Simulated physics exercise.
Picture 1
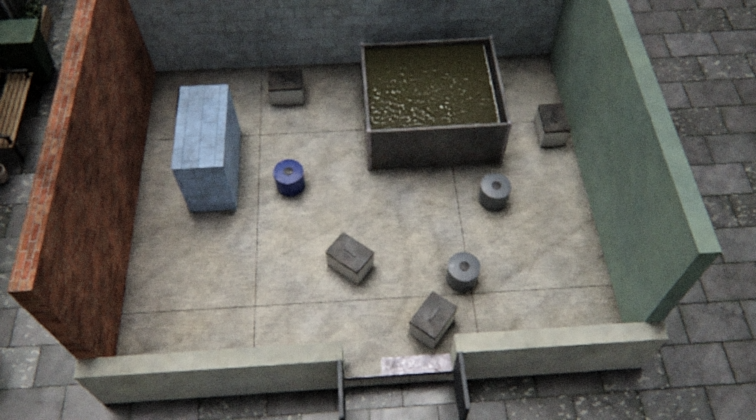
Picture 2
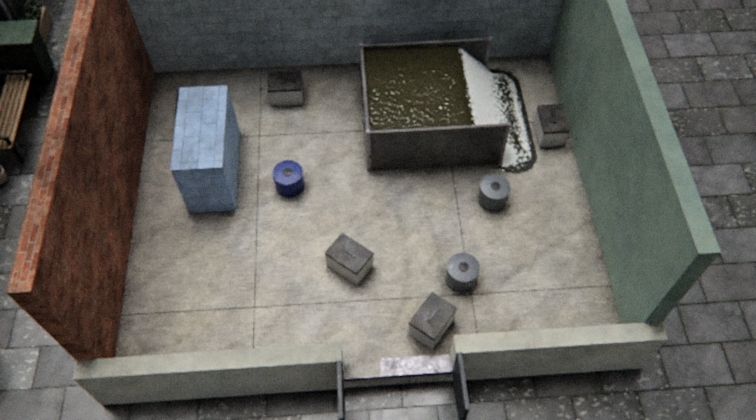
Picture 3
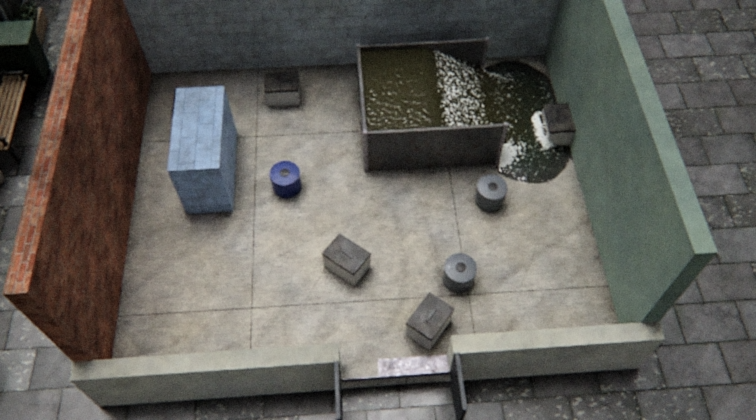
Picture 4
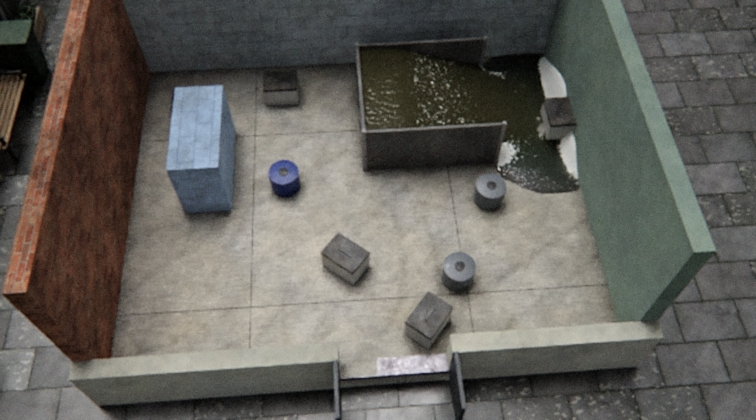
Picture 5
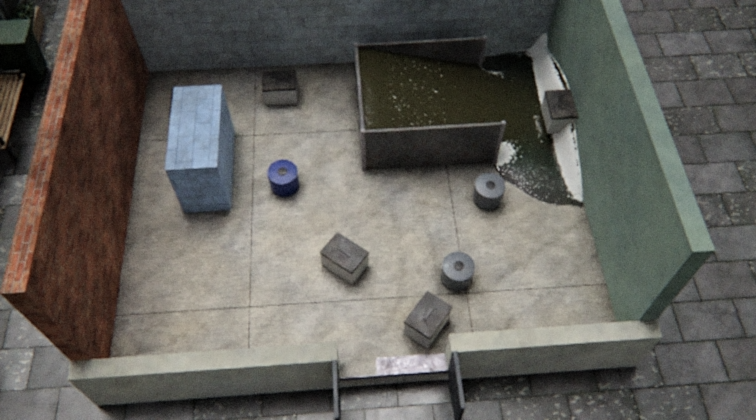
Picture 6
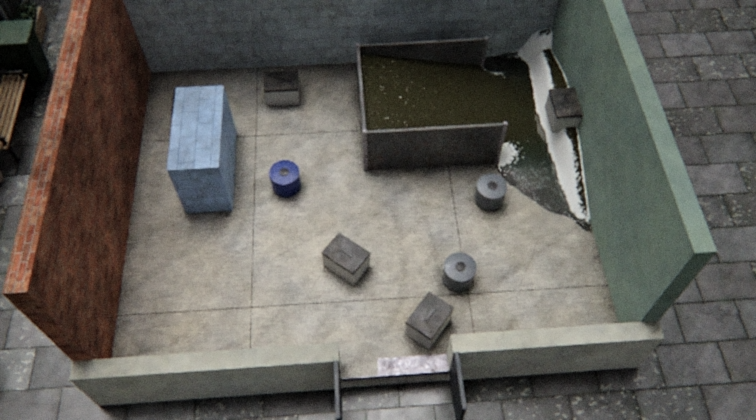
In a walled back court, the right side of a tank of murky water bursts open and water pours out to the green wall, spreading around a dark chest that shifts slightly while the blue tub stays upright.
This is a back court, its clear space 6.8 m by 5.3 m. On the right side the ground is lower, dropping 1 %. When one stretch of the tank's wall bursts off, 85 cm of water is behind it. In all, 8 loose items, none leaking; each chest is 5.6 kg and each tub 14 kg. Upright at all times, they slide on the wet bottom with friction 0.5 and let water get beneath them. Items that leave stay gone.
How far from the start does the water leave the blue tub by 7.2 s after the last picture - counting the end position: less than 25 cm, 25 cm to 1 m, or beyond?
By then the blue tub is close to its start.
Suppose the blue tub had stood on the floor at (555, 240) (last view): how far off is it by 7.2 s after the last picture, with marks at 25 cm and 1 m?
Put there, it wanders off a long way.
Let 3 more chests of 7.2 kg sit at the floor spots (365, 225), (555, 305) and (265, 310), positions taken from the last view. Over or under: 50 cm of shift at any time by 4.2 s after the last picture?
Respectively: Smaller, greater, greater.
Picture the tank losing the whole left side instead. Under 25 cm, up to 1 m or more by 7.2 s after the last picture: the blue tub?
Then the blue tub ends far away.
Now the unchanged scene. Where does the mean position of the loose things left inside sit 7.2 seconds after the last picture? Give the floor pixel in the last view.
Mean position: Approximately (283, 205).
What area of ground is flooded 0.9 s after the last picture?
About 11.5 m2.
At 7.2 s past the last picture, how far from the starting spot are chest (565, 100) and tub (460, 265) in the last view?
In turn: 550 cm, 150 cm.
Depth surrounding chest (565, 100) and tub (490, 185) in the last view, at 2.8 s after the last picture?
First roughly 22 cm, second roughly 3 cm.
Then, 0.9 s after the last picture the blue tub is near (284, 172), 0.0 m from its start, aground; 0 of 8 are out; 1 afloat.
Then, 2.8 s after the last picture the blue tub is near (284, 172), 0.0 m from its start, aground; 0 of 8 are out; 3 afloat.
Then, 4.8 s after the last picture the blue tub is near (284, 172), 0.0 m from its start, aground; 0 of 8 are out; 5 afloat.
Then, 7.2 s after the last picture the blue tub is near (288, 171), 0.1 m from its start, afloat; 0 of 8 are out; 6 afloat.
